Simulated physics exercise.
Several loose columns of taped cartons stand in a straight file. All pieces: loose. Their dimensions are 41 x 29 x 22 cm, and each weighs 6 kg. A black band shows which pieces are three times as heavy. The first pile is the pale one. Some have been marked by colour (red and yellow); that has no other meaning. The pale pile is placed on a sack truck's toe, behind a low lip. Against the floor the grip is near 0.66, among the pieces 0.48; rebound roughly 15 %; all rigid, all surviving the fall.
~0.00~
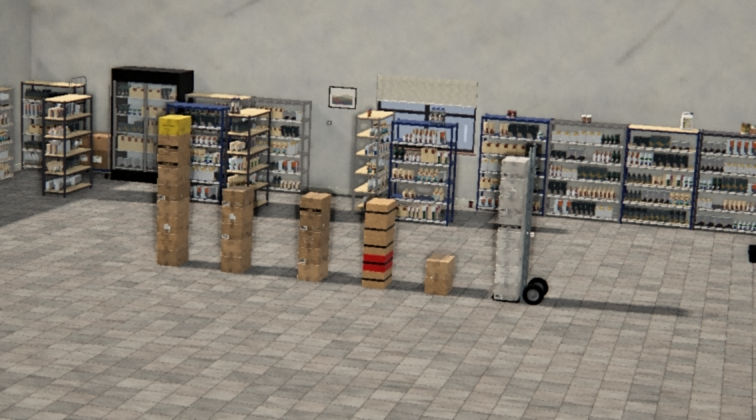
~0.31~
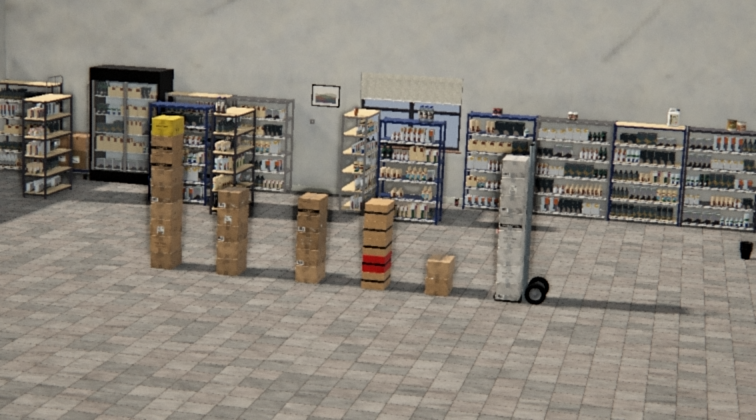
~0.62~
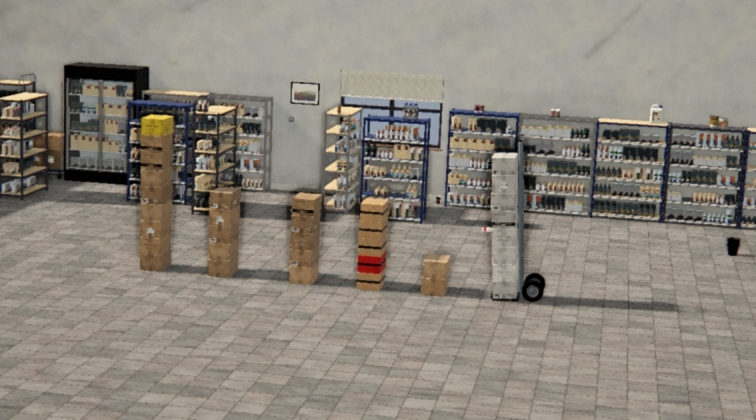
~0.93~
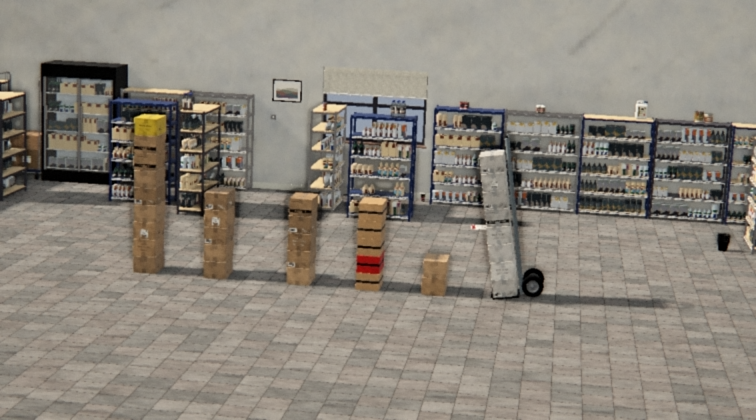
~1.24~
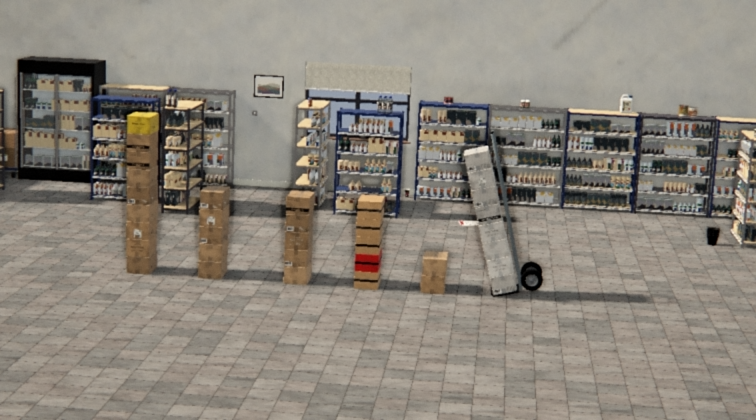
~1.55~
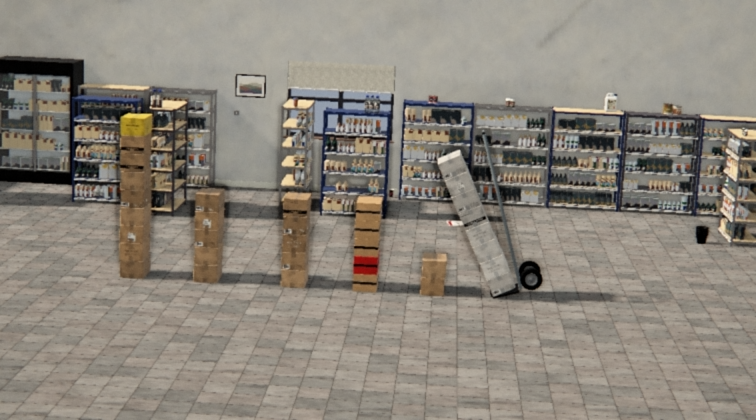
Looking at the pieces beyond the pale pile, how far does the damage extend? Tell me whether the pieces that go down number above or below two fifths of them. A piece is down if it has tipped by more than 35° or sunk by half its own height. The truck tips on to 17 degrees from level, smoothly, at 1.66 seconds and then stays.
They number below two fifths.
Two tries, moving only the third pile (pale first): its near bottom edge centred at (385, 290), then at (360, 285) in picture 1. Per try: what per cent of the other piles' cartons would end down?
0 and 0 %.
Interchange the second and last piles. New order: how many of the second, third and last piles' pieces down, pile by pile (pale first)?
Pile by pile, you'd see second at 8, third at 5 and last at 0 down.
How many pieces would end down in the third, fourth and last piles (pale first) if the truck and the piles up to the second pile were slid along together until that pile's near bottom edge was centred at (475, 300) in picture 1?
Pile by pile, you'd see third at 0, fourth at 0 and last at 0 down.
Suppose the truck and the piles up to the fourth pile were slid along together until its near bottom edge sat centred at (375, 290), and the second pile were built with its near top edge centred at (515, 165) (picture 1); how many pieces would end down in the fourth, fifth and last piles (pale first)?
The tally would be fourth 5, then fifth 0, then last 0.
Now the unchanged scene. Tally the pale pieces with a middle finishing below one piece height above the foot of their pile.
3.
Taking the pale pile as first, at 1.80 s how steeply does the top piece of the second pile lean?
0°.
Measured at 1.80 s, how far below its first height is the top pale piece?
Drop so far: Roughly 30 cm.
After 1.80 s, 8 of the pale pile down; none of the 26 other cartons down.
After 2.32 s, 8 of the pale pile down; none of the 26 other cartons down, 6 disturbed; red carton 5° from how it stood.
In the end (4.1 s), 8 of the pale pile down; 1 of the 26 other cartons down; red carton unmoved; yellow carton unmoved. That is 4 per cent. From the last view, middles, red carton near (366, 262), yellow carton near (137, 125).
